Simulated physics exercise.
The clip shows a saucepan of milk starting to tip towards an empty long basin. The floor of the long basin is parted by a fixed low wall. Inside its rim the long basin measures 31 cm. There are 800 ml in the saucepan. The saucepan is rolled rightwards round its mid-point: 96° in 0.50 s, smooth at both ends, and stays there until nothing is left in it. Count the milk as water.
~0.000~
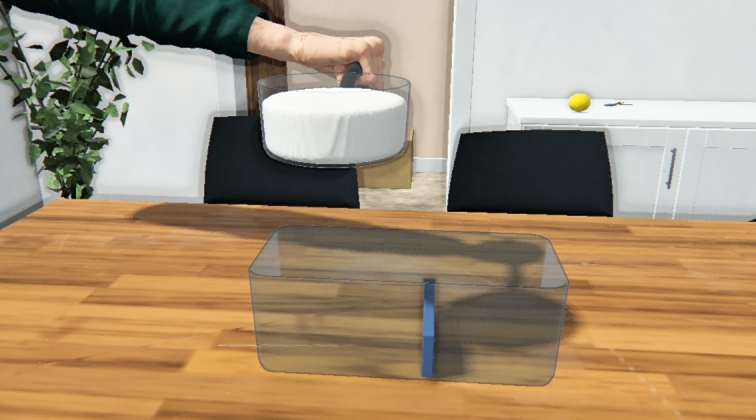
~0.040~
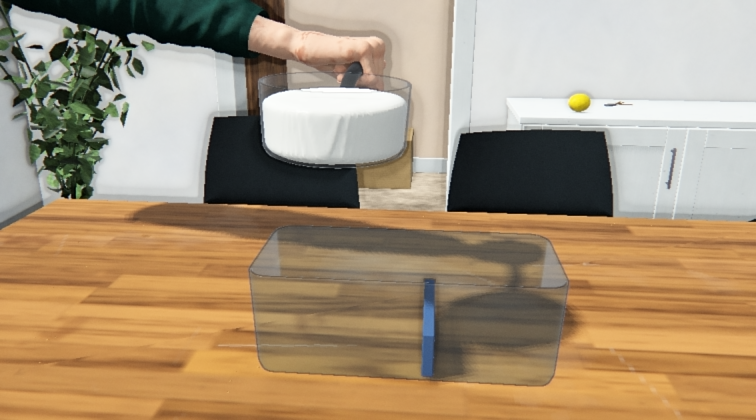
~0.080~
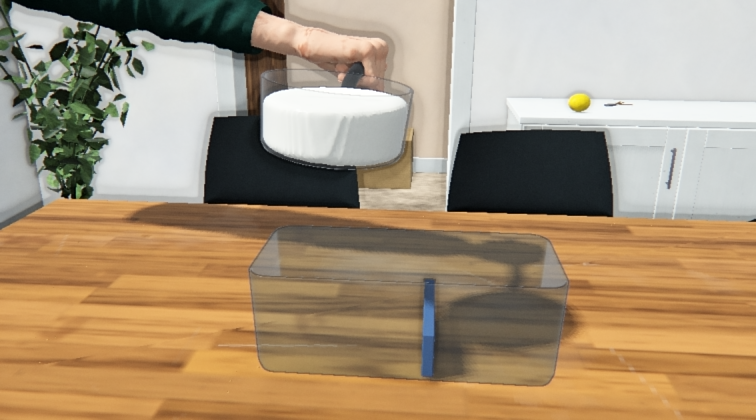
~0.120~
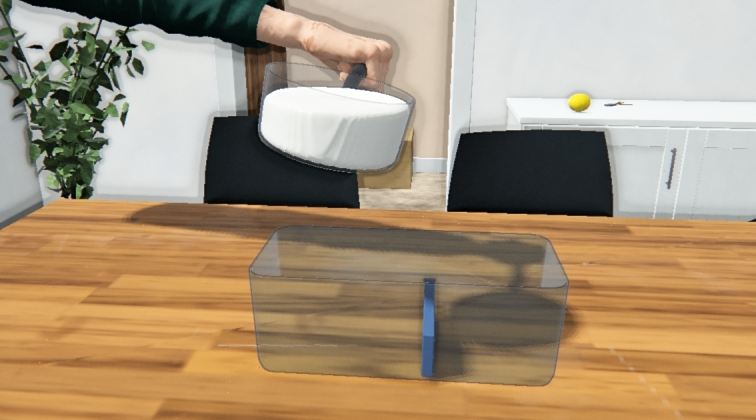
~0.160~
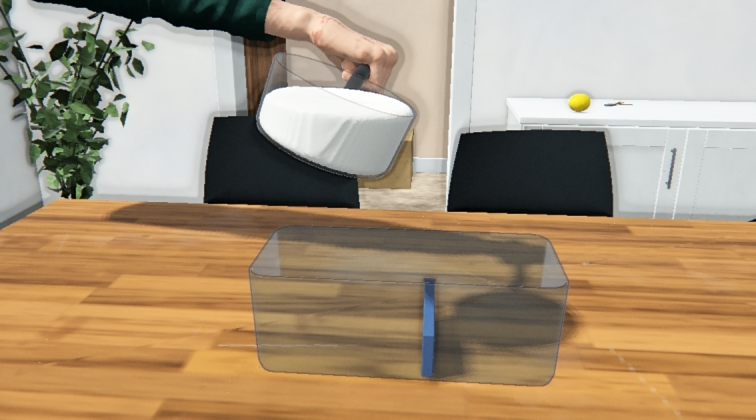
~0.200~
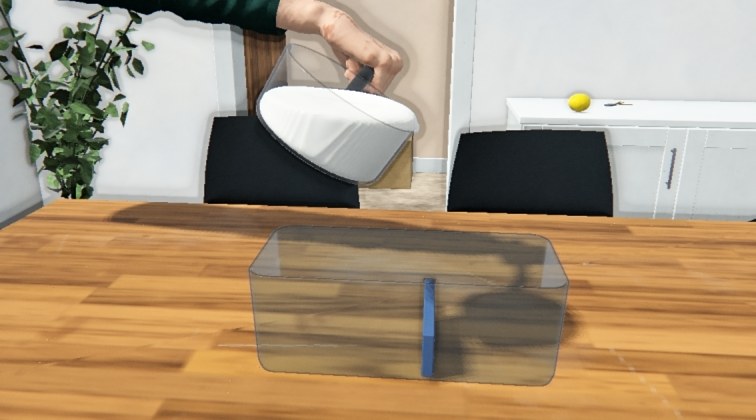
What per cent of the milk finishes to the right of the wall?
About 57 per cent.
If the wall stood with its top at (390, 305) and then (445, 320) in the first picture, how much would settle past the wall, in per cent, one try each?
First 85, then 40 per cent.
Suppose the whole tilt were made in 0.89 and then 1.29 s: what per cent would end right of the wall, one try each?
In turn about 75 and 80 per cent.
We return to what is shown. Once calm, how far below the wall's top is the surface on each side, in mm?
Left about 36 mm, right about 22 mm.
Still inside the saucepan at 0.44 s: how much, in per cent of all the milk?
Near 28 in a hundred.
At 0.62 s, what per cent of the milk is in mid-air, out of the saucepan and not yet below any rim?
Some 10 per cent.
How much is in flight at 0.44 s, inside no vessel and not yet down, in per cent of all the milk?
About 48 per cent.
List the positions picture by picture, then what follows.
It leans 0°; its right rim is at (409, 85); the milk meets the walls at (267, 97) and (406, 100); the long basin's rim runs from (263, 250) to (558, 261); the wall's top is at (429, 306), in the first picture.
It leans 2°; its right rim is at (410, 87); the milk meets the walls at (267, 97) and (406, 101), in the second picture.
It leans 6°; its right rim is at (412, 93); the milk meets the walls at (268, 95) and (408, 102), in the third picture.
It leans 13°; its right rim is at (414, 103); the milk meets the walls at (269, 94) and (410, 106), in the fourth picture.
It leans 22°; its right rim is at (415, 116); the milk meets the walls at (270, 94) and (414, 109), in the fifth picture.
It leans 33°; its right rim is at (413, 131); the milk meets the walls at (266, 92) and (410, 118); 2 per cent is over the edge, in the sixth picture.
By 0.44 s the tilt is 93° and 27 per cent is still to pour, 0 is left of the wall and 24 right of it.
By 0.62 s the tilt is 96° and 8 per cent is still to pour, 13 is left of the wall and 68 right of it.
By 0.80 s the tilt is 96° and 2 per cent is still to pour, 28 is left of the wall and 61 right of it.
By 1.00 s the tilt is 96° and 1 per cent is still to pour, 37 is left of the wall and 59 right of it.
At rest 40 per cent lies left of the wall, 57 right of it and 3 outside.
